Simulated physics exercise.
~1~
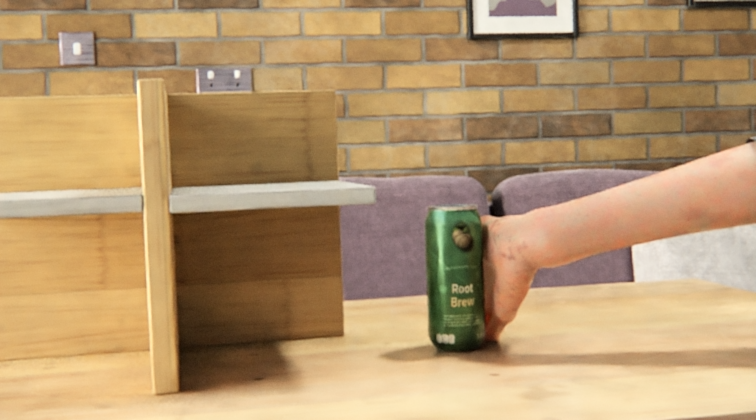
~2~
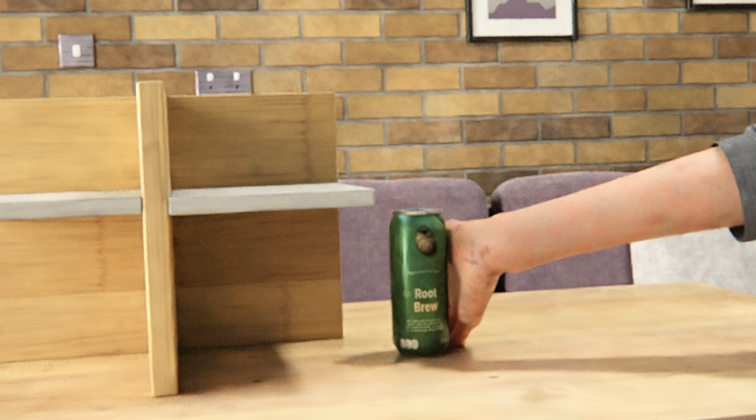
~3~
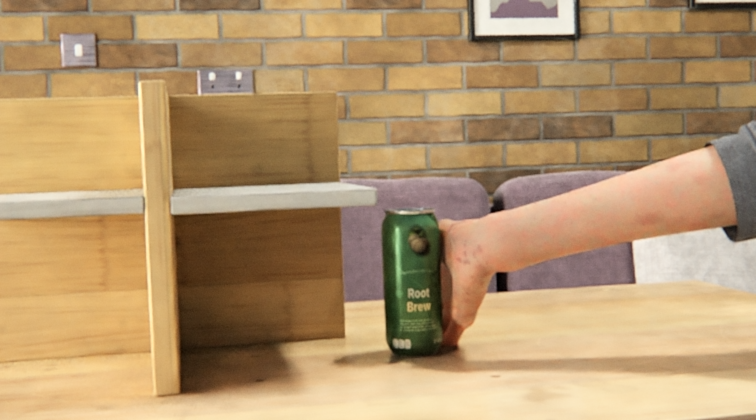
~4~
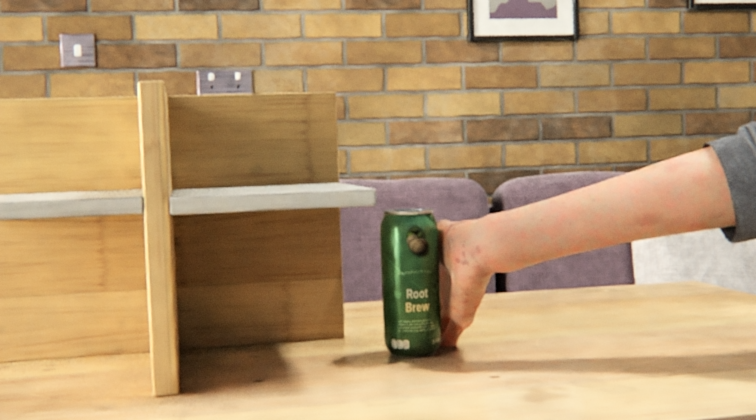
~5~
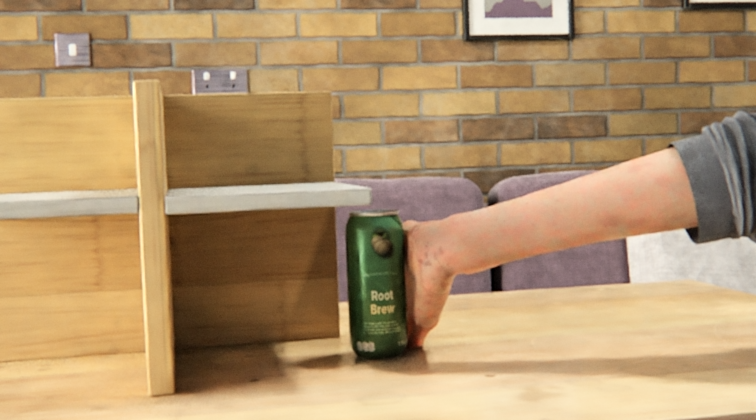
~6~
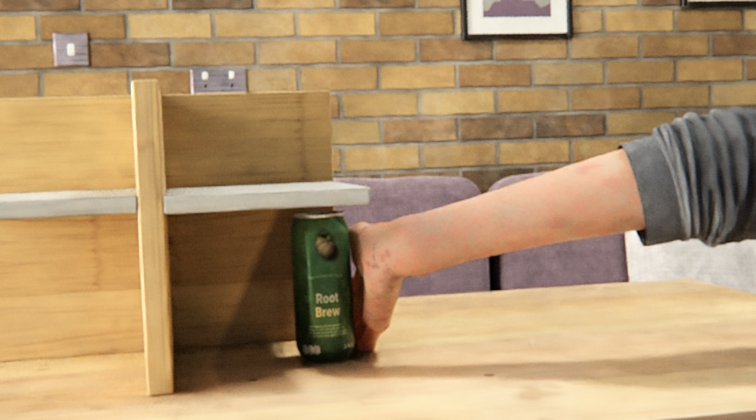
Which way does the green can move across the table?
The green can moves to the left, towards the small wooden rack.
